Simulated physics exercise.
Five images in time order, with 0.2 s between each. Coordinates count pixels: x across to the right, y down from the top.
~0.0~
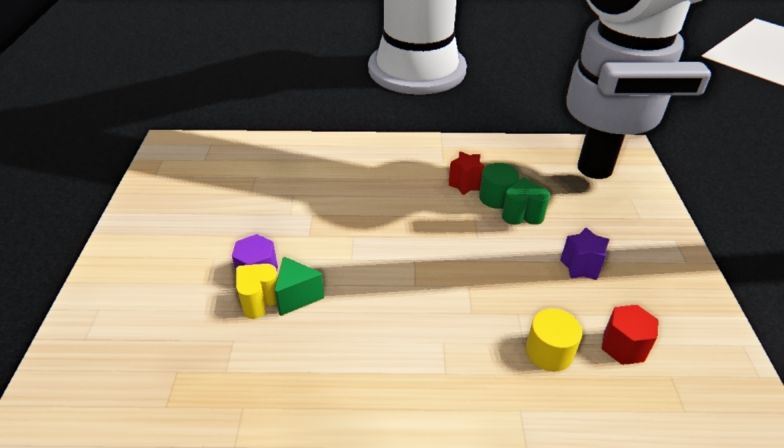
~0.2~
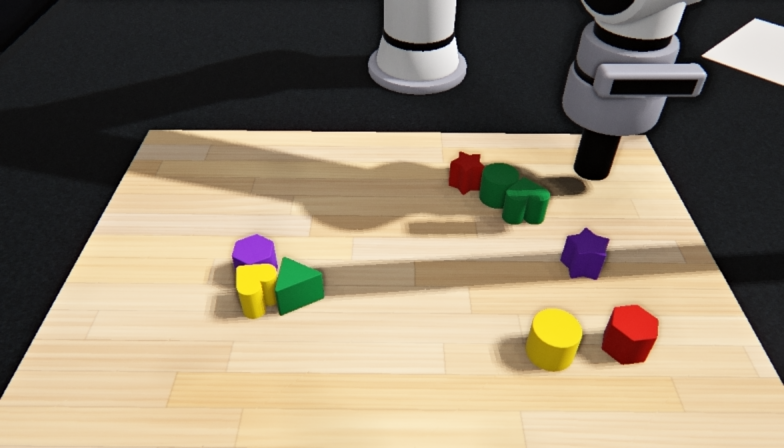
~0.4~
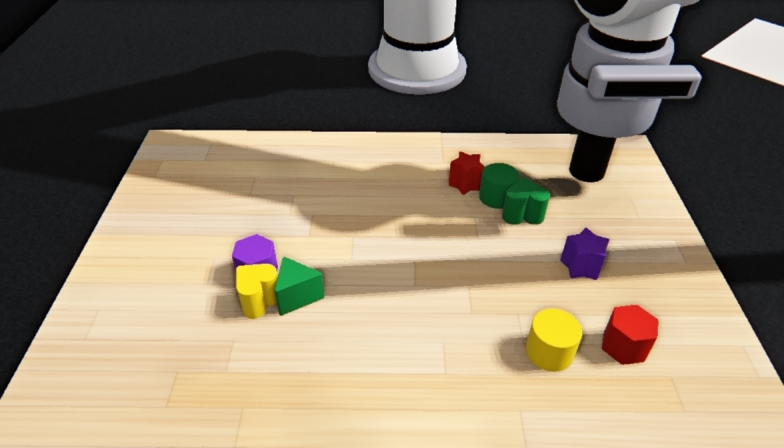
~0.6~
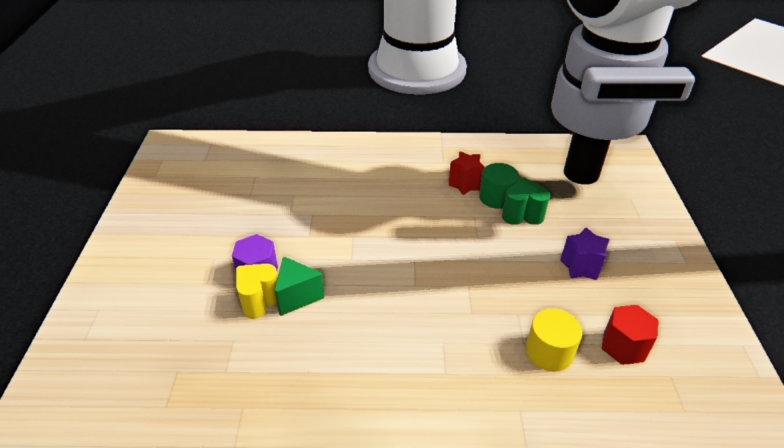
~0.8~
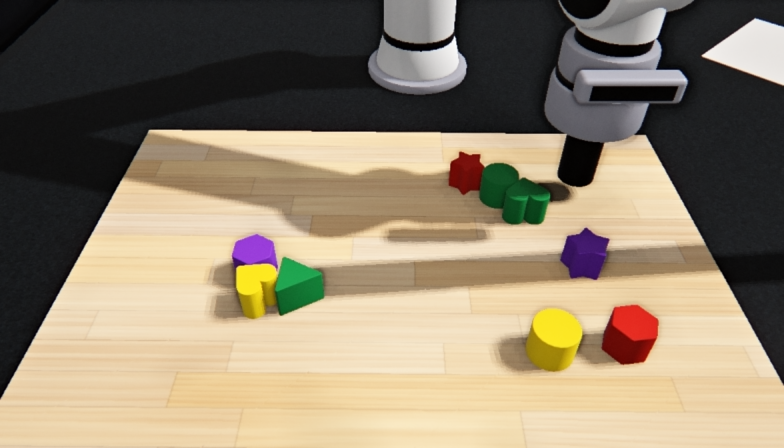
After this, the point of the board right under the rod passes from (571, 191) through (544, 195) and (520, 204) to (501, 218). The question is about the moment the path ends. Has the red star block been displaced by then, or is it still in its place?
Moved.
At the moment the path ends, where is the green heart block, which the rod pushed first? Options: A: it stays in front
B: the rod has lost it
A.
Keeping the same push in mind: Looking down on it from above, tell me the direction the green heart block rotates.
Viewed from overhead, the green heart block winds up turned anticlockwise.
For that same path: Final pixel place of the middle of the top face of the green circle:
Roughly at (475, 177).
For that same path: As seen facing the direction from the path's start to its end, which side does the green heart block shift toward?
It moves over to the left.
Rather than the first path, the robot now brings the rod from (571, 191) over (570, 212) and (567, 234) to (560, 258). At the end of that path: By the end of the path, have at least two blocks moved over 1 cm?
The answer is no.
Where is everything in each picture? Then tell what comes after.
In the first frame, lower end of the rod at (595, 169), tops of blocks, red star block at (468, 160), green circle at (501, 173), green heart block at (528, 190), purple star block at (590, 242).
In the second frame, rod at (591, 170), blocks as before.
In the third frame, rod at (587, 172), blocks as before.
In the fourth frame, rod at (581, 174), blocks as before.
In the fifth frame, rod at (575, 177), red star block at (468, 160), green circle at (501, 173), green heart block at (528, 190), purple star block at (590, 242).
On the path given first. Halfway along, rod at (534, 185); green heart block at (523, 194).
At the end, rod at (503, 204); red star block at (460, 157); green circle at (475, 177); green heart block at (502, 217), turned 45° anticlockwise; purple star block not moved.
